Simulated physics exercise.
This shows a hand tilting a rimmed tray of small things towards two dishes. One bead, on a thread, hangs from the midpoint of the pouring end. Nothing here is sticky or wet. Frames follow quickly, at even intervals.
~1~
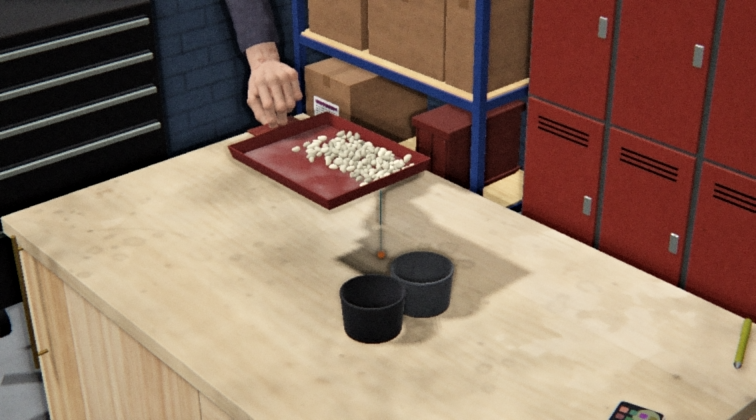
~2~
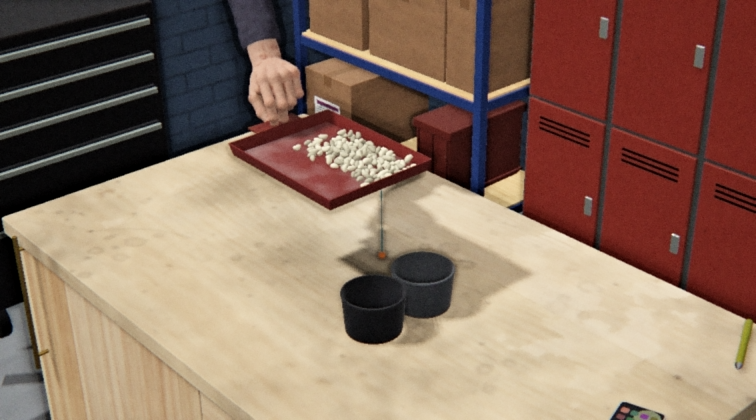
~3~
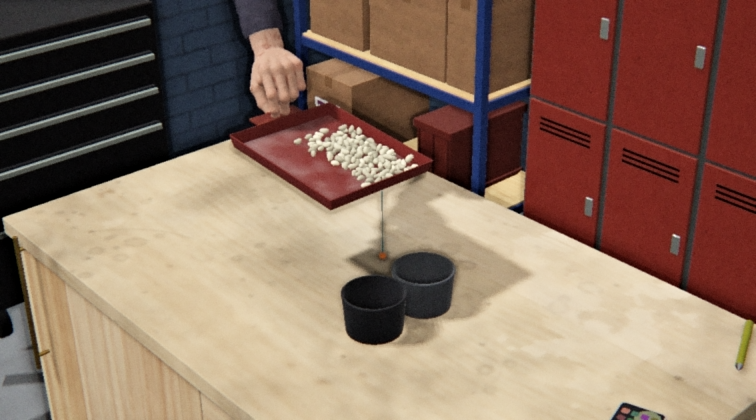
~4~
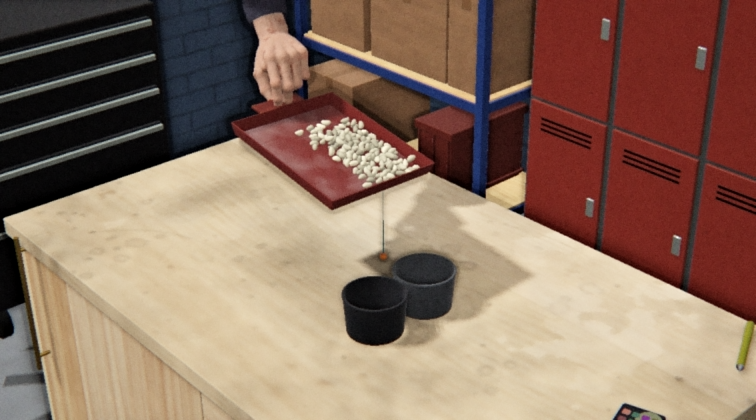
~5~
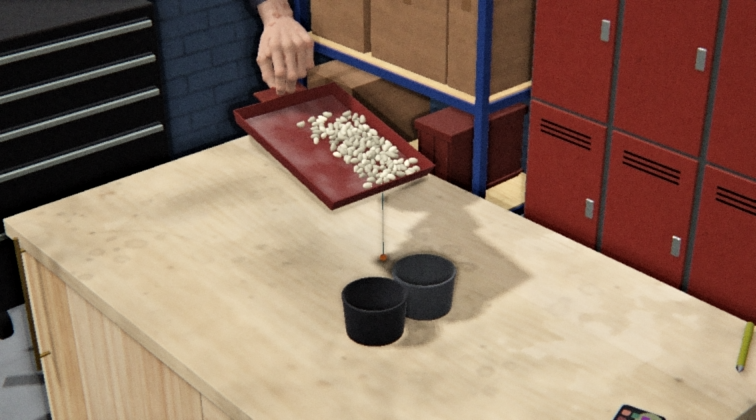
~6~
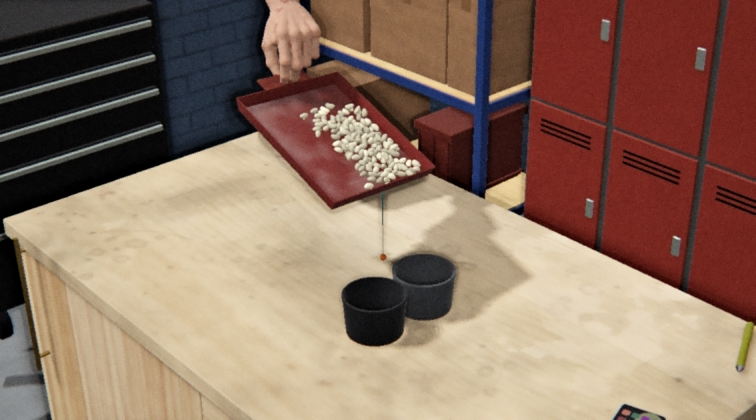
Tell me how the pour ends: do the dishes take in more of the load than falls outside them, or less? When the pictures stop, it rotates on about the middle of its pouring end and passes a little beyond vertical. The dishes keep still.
They take in more than falls outside.
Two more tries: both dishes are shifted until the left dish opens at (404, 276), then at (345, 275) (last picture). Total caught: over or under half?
Well, the bulk the first time and the minor share the second time.
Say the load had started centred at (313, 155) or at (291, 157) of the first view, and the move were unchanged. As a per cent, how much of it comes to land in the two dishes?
Shares in turn: 70 % and 70 %.
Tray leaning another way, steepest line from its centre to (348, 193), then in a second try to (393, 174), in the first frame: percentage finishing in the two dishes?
First heading 50 %, second heading 30 %.
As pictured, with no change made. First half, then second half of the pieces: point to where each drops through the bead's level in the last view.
It passes near (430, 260) first and then near (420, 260).
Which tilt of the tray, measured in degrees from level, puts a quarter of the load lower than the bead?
Roughly 100 degrees of tilt.
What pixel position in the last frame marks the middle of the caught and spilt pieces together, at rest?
Once nothing moves, the middle sits near (428, 302).
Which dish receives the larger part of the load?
Fuller at the end: The rightward one.
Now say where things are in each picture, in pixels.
Corners of the pouring end (329, 197) and (425, 158), level; middle of the load (358, 157), white beans; left dish (394, 319); right dish (443, 294); bead on its thread (381, 255), in the first frame.
Corners of the pouring end (330, 198) and (427, 159), level; middle of the load (359, 157), in the second frame.
Corners of the pouring end (331, 198) and (428, 160), tipped barely, lowest at the right corner; middle of the load (360, 154), in the third frame.
Corners of the pouring end (333, 198) and (430, 162), tipped a little, lowest at the right corner; middle of the load (361, 150), in the fourth frame.
Corners of the pouring end (334, 199) and (430, 164), tipped clearly, lowest at the right corner; middle of the load (362, 147), in the fifth frame.
Corners of the pouring end (335, 199) and (431, 165), tipped clearly, lowest at the right corner; middle of the load (363, 142); left dish (396, 322); right dish (445, 296), in the sixth frame.
Just after the last frame, tray tipped steeply; every one on the tray.
A moment on, tray tipped past a quarter turn; roughly a third on the tray; just a few in the left dish; roughly a quarter in the right dish; about a tenth outside both; roughly a third in the air.
Further on, tray tipped past a quarter turn; about a tenth in the left dish; roughly half in the right dish; roughly a quarter outside both.
When it is over, tray tipped past a quarter turn; about a tenth in the left dish; roughly half in the right dish; roughly a quarter outside both.
